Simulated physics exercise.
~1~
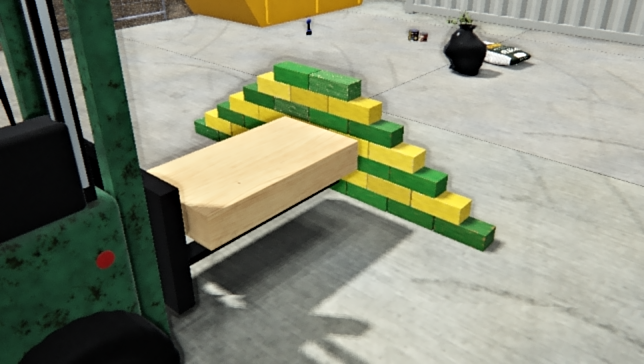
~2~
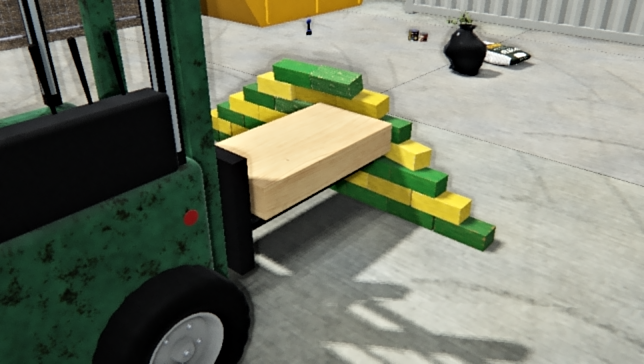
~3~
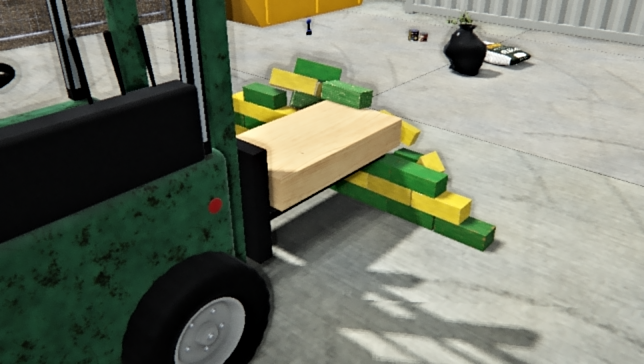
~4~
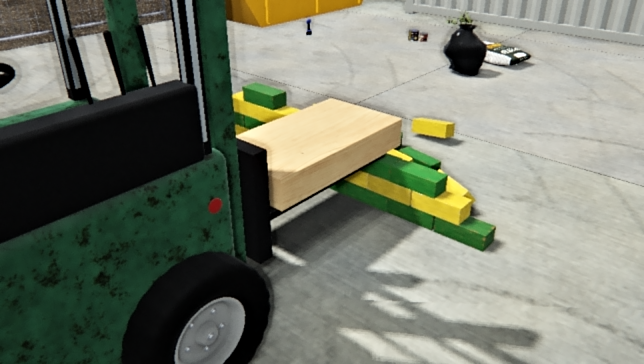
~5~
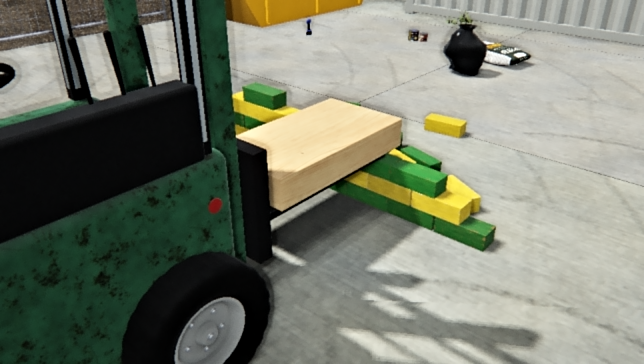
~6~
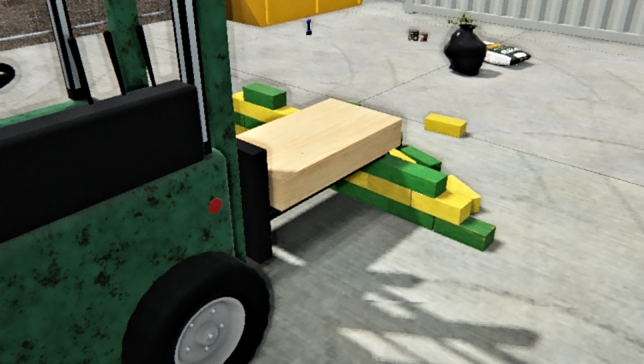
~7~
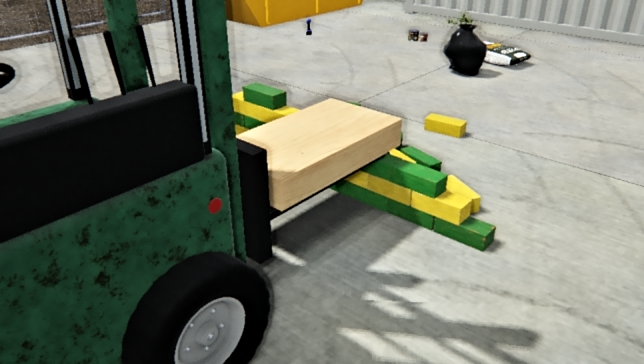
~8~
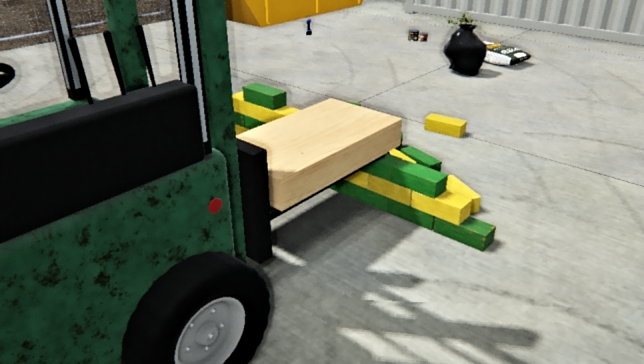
A green forklift pushes a wooden block into a stepped brick wall, partly collapsing it.
